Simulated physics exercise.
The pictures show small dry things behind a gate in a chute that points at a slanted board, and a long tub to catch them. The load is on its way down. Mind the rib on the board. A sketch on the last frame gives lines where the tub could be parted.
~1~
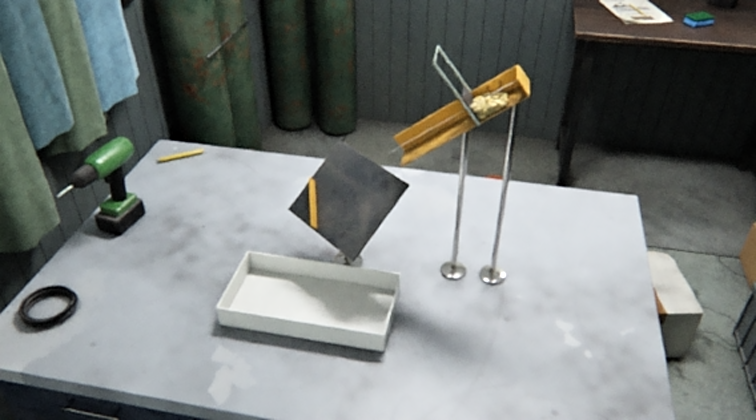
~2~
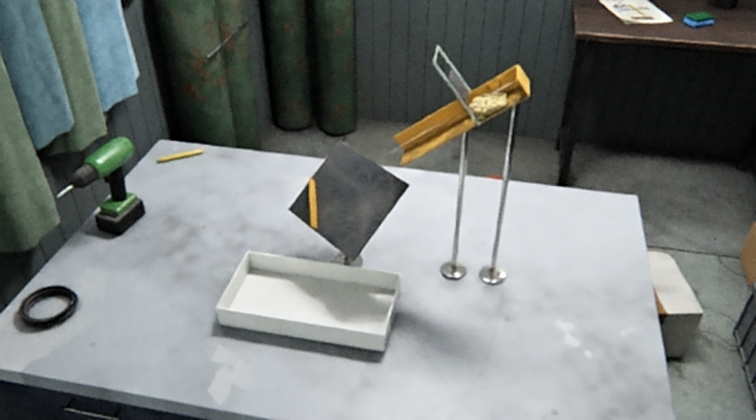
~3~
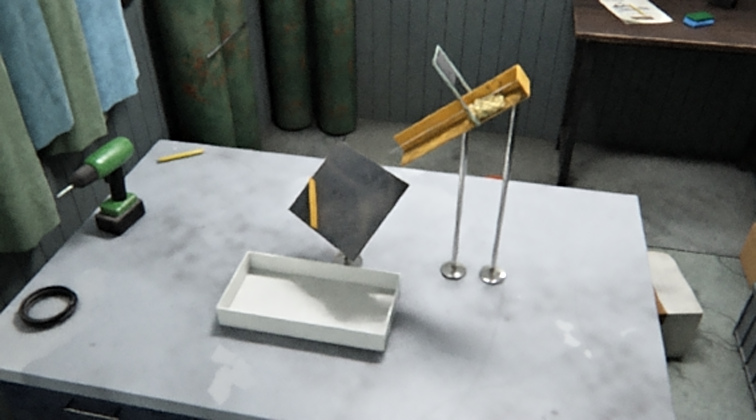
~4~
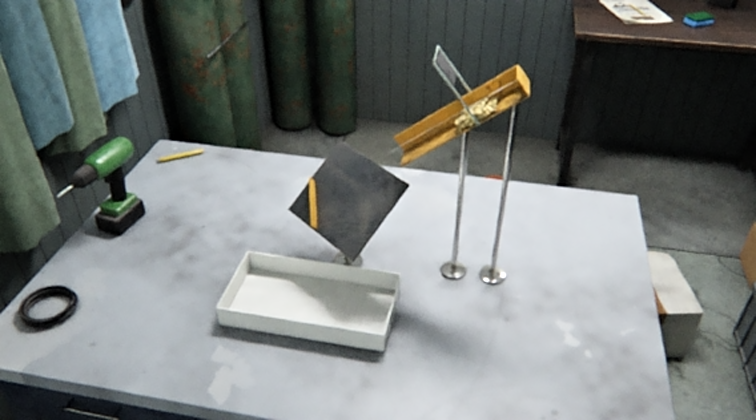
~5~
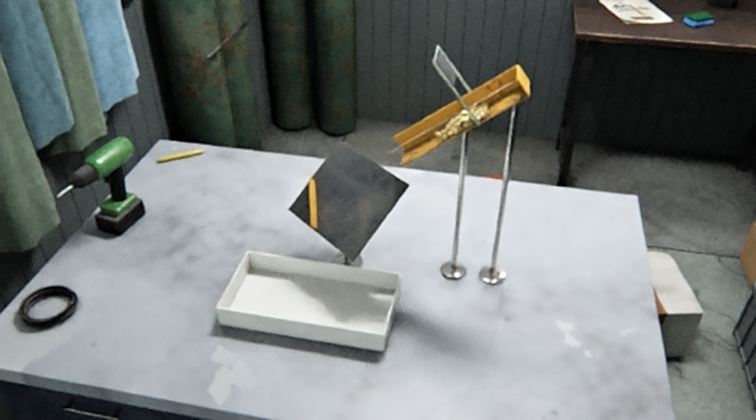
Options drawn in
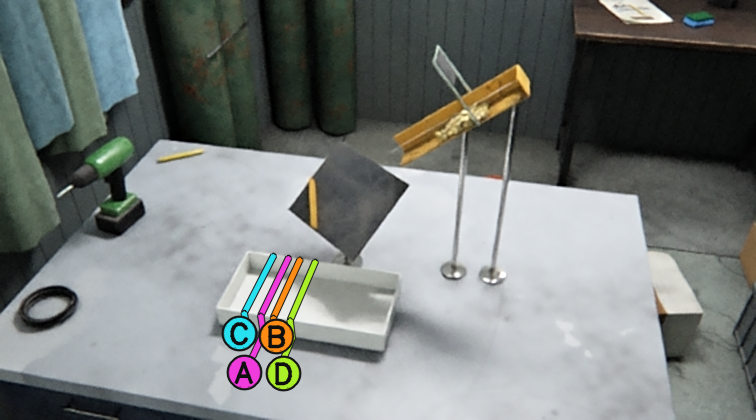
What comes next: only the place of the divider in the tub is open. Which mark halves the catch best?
Use line D.
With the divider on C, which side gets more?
The right side.
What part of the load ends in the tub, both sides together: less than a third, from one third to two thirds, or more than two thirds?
About that: More than two thirds.
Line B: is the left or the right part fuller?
The right side.
On the marked copy, line A crosses the front rim at (261, 315); line B crosses the front rim at (273, 317); line C crosses the front rim at (244, 312); line D crosses the front rim at (290, 319).
For line A, of what is caught, just a few on the left of the divider, almost all on the right.
For line B, of what is caught, about a tenth on the left of the divider, almost all on the right.
For line C, of what is caught, not one piece on the left of the divider, every piece on the right.
For line D, of what is caught, roughly a third on the left of the divider, roughly two thirds on the right.
